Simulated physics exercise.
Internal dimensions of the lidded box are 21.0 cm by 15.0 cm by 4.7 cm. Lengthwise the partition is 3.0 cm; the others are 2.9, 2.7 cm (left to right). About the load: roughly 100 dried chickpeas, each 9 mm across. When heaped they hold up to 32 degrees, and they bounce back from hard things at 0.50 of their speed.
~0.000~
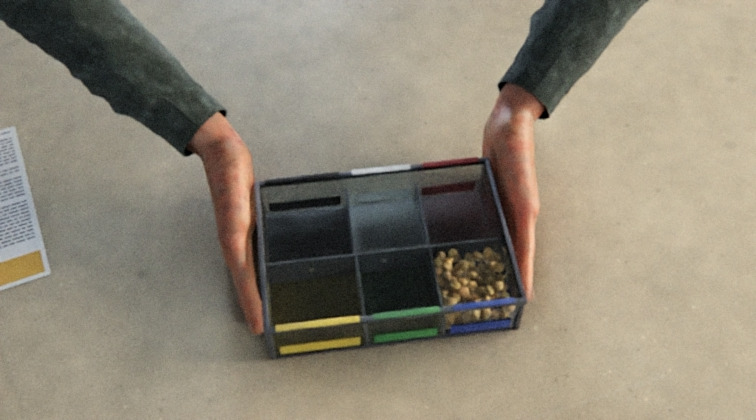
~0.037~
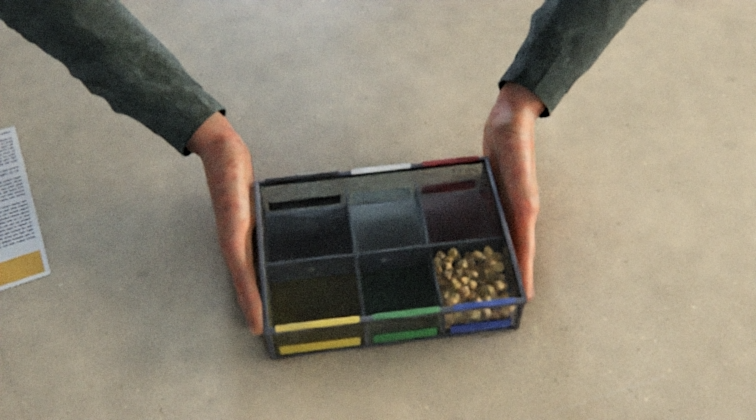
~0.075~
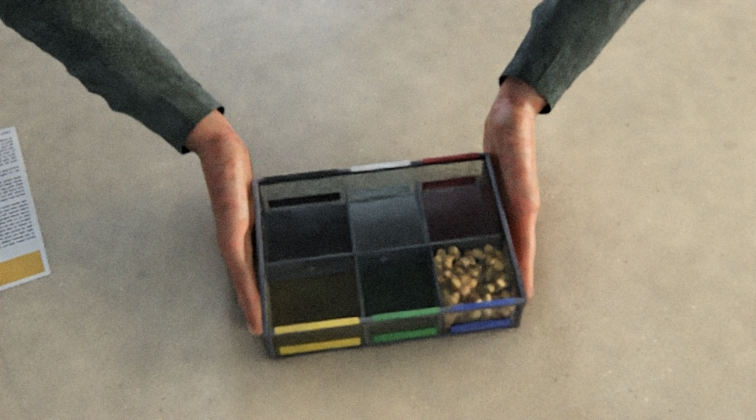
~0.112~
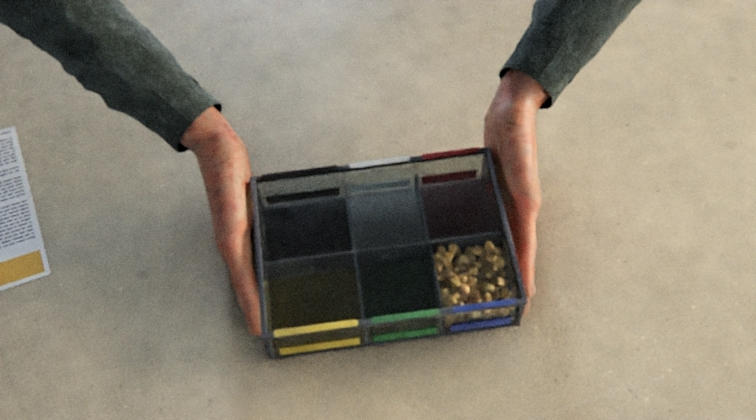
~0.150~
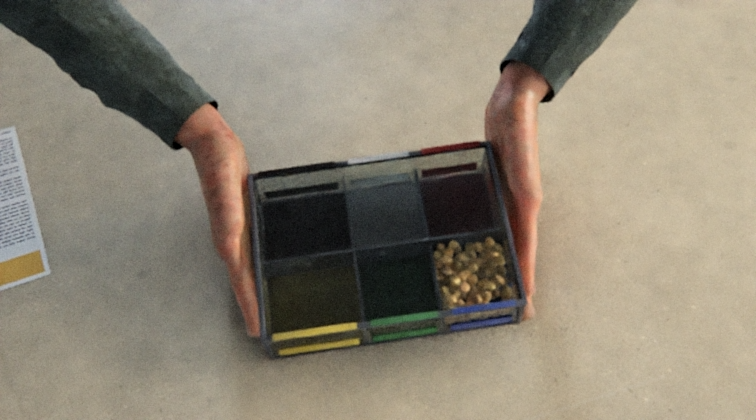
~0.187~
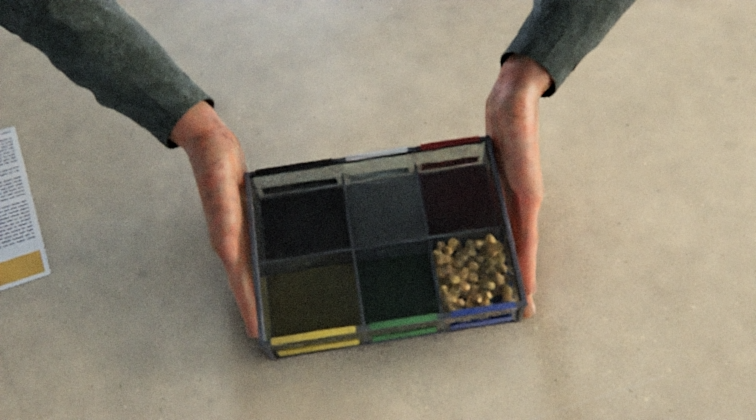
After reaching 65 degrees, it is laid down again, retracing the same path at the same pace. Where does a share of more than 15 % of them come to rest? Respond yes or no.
Red: No; blue: Yes; green: No; yellow: No; white: No; black: No.
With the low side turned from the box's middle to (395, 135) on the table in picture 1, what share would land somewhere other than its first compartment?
That would be close to 15 per cent.
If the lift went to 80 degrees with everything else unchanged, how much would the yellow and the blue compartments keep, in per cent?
You'd find yellow with 0 % and blue with 85 %.
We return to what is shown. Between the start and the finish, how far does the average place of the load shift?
It shifts by roughly 1.5 cm.
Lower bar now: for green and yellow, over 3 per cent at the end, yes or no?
Green: True, yellow: False.
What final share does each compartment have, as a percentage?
Per cent by compartment - red 0, blue 90, green 10, yellow 0, white 0, black 0.
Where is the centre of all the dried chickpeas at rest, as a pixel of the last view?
Near (468, 306).
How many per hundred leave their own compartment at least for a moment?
10 %, roughly.
After 0.77 s, tilt 65 degrees; blue 100 %.
Then, at 1.16 s, tilt 28 degrees; blue 90 %, green 10 %.
After 1.64 s, tilt 0 degrees; blue 90 %, green 10 %.
By 1.9 s all is still; red 0 %, blue 90 %, green 10 %, yellow 0 %, white 0 %, black 0 %.
